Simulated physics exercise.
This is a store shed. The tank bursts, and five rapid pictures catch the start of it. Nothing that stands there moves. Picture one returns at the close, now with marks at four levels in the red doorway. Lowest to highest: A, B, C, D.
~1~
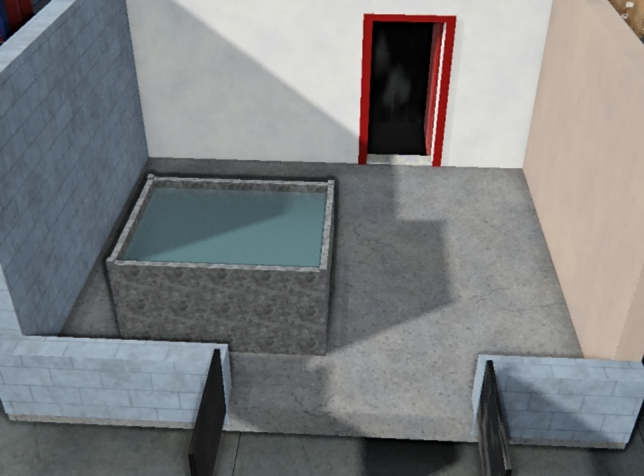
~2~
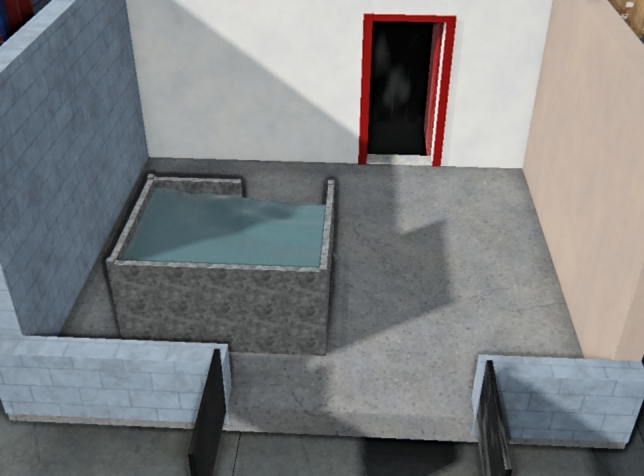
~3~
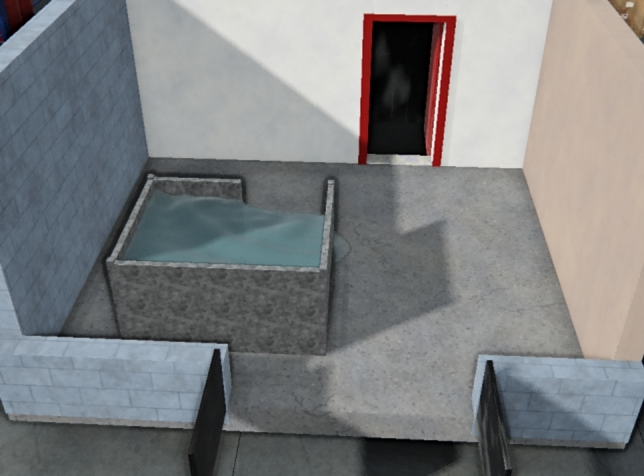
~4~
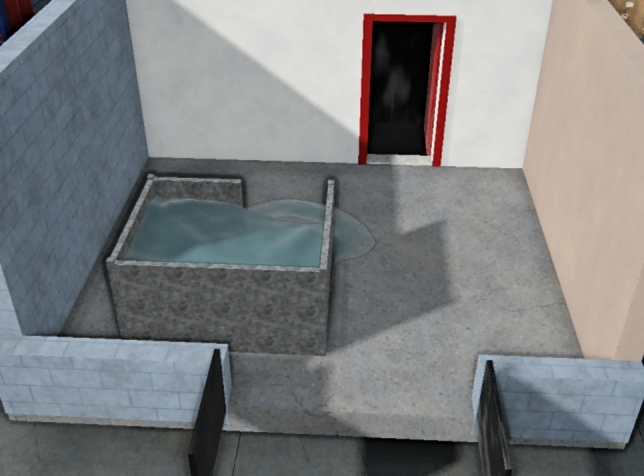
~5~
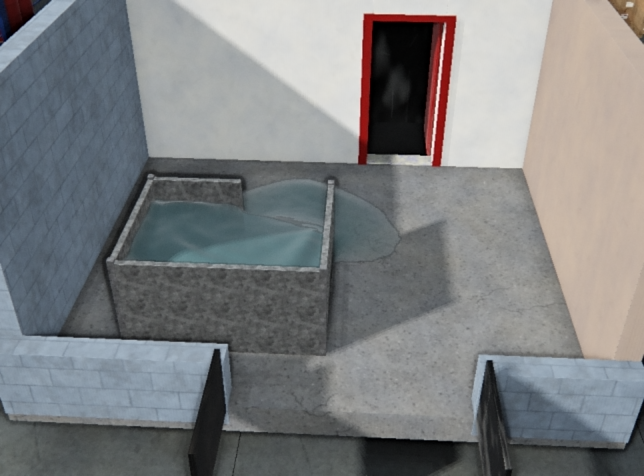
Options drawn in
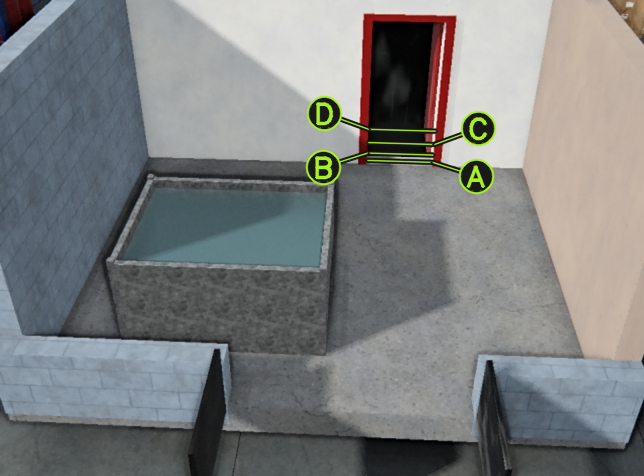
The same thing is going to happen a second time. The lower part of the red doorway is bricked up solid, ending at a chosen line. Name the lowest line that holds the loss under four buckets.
I would pick height C.
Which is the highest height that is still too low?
B it is.
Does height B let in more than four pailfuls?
Yes, it does.
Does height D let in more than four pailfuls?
No.
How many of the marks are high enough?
Two.
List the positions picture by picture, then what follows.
The first picture shows water in the tank at rest, its middle at (230, 227); foot of the red doorway at (399, 165); open gate at (353, 345).
In the second picture, water covers 1 % of the ground, its front hidden from here.
In the third picture, water covers 4 % of the ground, its front hidden from here.
The fourth picture shows front seen at (357, 231), 9 % of the ground wet.
The fifth picture shows front seen at (313, 182), 16 % of the ground wet.
On the marked copy, A at (399, 161); B at (400, 154); C at (401, 143); D at (402, 130); from the bottom up A, B, C, D.
With A, dozens of bucketfuls pour in.
With B, about 10 bucketfuls get in.
With C, a splash gets over, under a bucket.
With D, nothing gets over.
